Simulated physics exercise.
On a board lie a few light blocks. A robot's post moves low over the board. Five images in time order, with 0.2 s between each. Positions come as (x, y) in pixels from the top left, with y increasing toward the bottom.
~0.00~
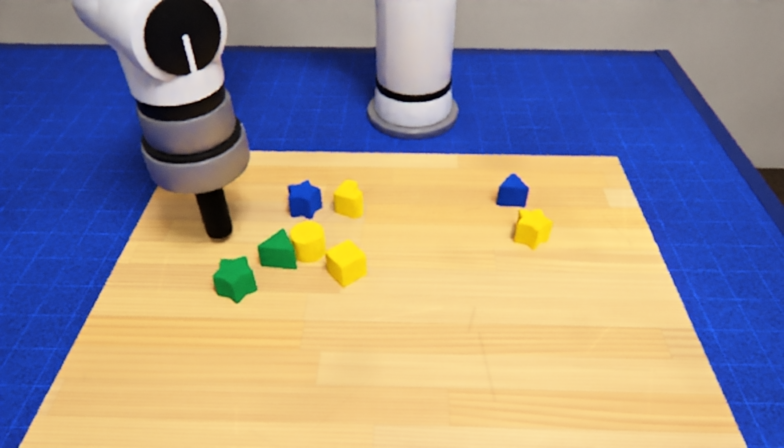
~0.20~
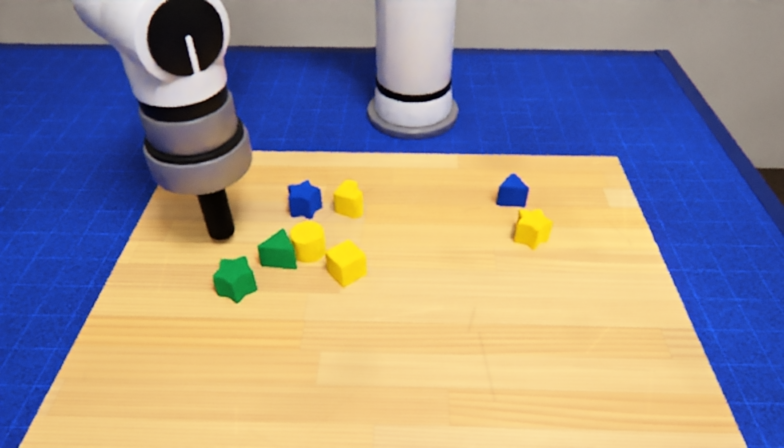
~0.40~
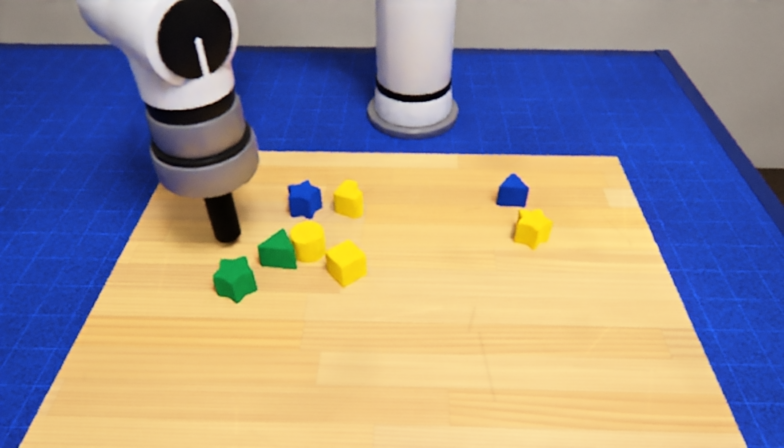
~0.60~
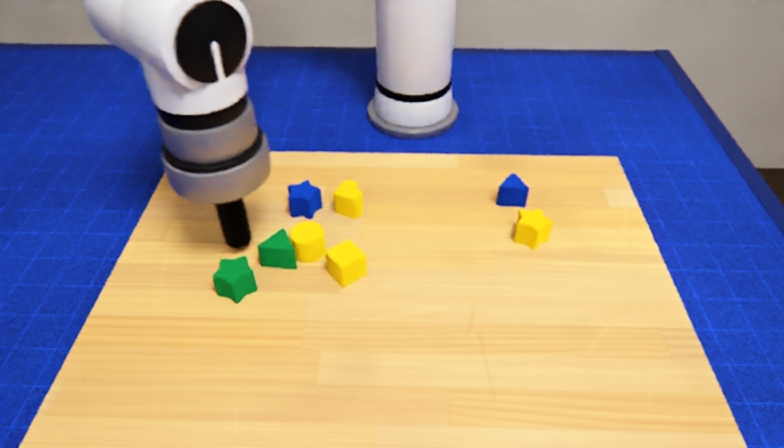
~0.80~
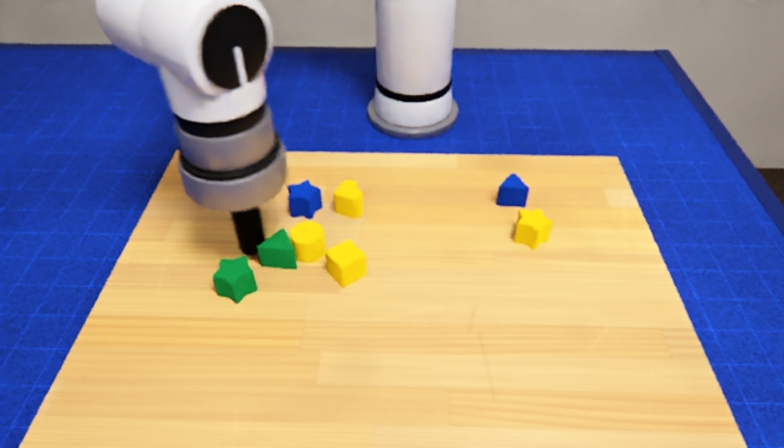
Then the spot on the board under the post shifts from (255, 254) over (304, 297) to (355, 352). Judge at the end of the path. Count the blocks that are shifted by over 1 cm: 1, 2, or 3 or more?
The answer is one block, counting only moves over 1 cm.
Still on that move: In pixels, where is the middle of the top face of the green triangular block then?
In the picture, it is at (310, 253).
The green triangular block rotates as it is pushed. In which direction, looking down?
Its rotation is counterclockwise.
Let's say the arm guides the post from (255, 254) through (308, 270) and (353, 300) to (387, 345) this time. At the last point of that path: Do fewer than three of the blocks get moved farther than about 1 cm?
I expect not.
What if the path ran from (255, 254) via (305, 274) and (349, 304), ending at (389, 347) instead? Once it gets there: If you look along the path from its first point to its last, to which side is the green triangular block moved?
Gets pushed left.
The first path, step by step. One third of the way, post (286, 276); green triangular block (308, 253), turned 75° anticlockwise; yellow cylinder (311, 231).
Two thirds of the way, post (321, 307); green triangular block (310, 253), turned 80° anticlockwise; yellow cylinder (311, 231).
At the end, post (355, 345); green star-shaped block still; green triangular block (310, 253), turned 80° anticlockwise; yellow cylinder (311, 231).
